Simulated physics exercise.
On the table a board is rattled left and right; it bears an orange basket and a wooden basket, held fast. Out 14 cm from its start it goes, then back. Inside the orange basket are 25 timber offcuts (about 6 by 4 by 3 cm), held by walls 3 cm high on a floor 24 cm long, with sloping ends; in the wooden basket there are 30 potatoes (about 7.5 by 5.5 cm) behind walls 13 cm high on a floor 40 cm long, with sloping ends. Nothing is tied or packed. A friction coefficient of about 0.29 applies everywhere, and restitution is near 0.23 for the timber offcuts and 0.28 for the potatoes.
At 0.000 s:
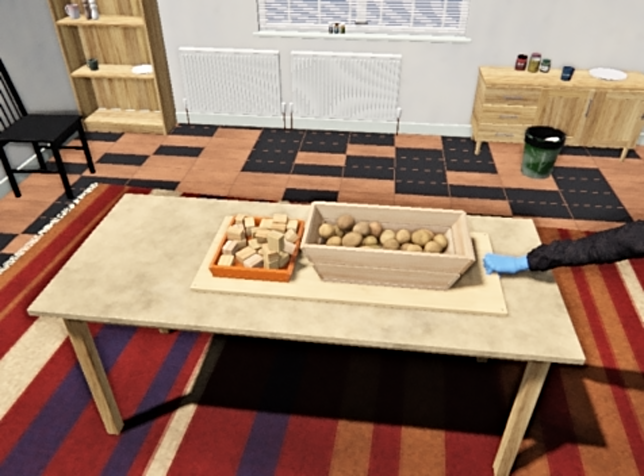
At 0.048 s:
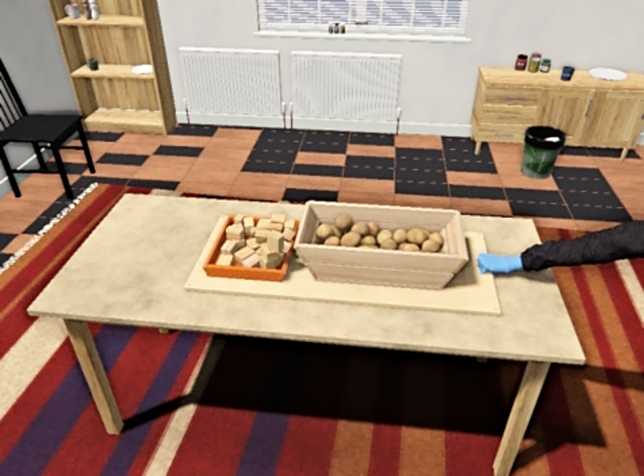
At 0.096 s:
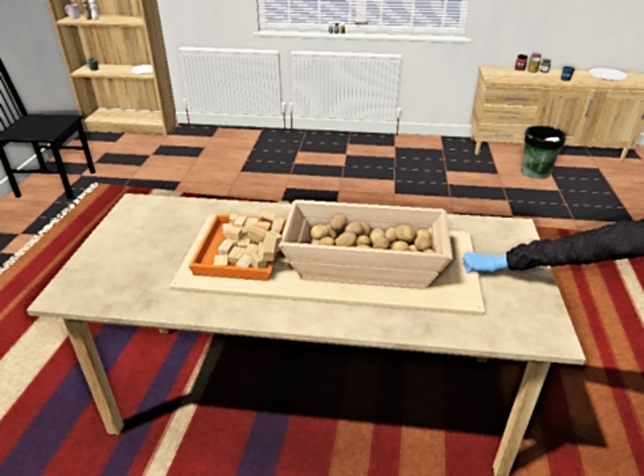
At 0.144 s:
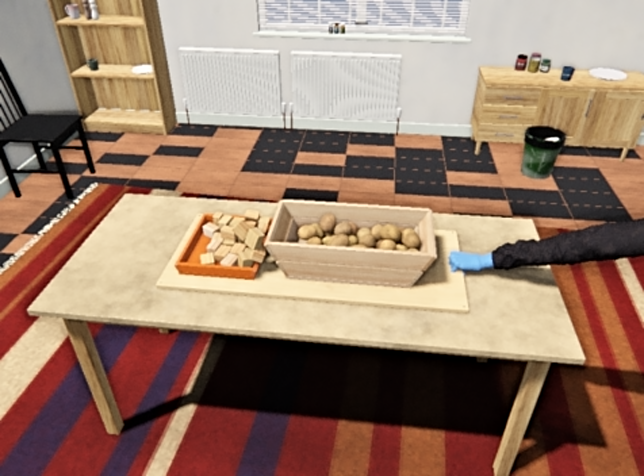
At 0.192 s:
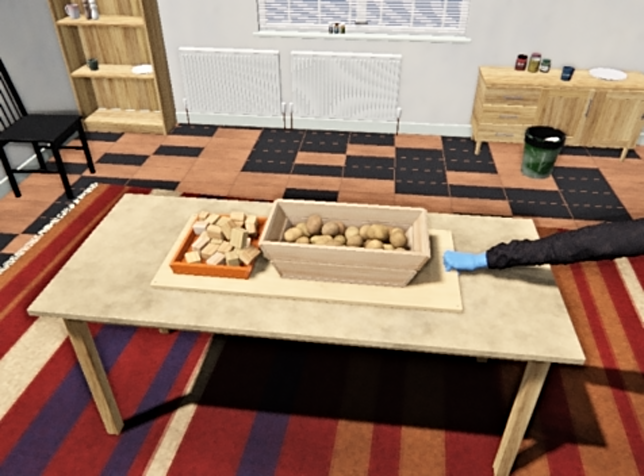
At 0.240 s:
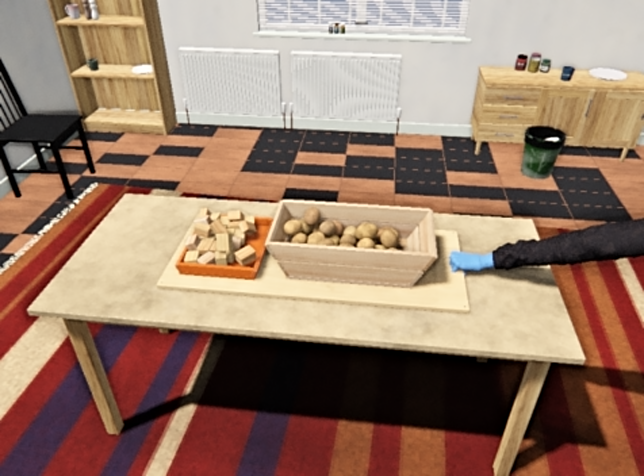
A gloved hand in blue with a dark sleeve reaches in from the right to a pale board on a light wooden table, seen from above at the front, in a room with a striped red rug and checkered floor. On the board sit an orange basket of wooden offcuts and, to its right, a larger wooden basket of potatoes. The hand and loaded board slide left, then shift slightly back right, jostling the offcuts, while the camera stays still.
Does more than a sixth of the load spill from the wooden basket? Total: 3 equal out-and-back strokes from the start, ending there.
No - ends up losing short of a sixth.
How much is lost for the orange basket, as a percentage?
Orange basket: 30%.
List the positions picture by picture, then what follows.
In the first frame (we follow the rim corner now nearest the camera), wooden basket at (472, 257); orange basket at (288, 272); board 0 cm from its start; nothing out yet.
The second frame shows wooden basket at (465, 257); orange basket at (282, 271); board 2 cm from its start.
The third frame shows wooden basket at (449, 256); orange basket at (267, 270); board 7 cm from its start; 1 out, the lowest offcut at (273, 242).
The fourth frame shows wooden basket at (433, 255); orange basket at (253, 269); board 12 cm from its start.
The fifth frame shows wooden basket at (427, 254); orange basket at (247, 269); board 14 cm from its start.
The sixth frame shows wooden basket at (434, 255); orange basket at (253, 269); board 12 cm from its start; nothing out yet.
After 0.47 s, 4 of 25 out of the orange basket and 0 of 30 out of the wooden basket.
After 0.75 s, 6 of 25 out of the orange basket and 0 of 30 out of the wooden basket.
After 1.14 s, 8 of 25 out of the orange basket and 0 of 30 out of the wooden basket.
When it is over (at 1.65 s), 8 of 25 out of the orange basket and 0 of 30 out of the wooden basket. Asked share, 0 of 30, 0 per cent.
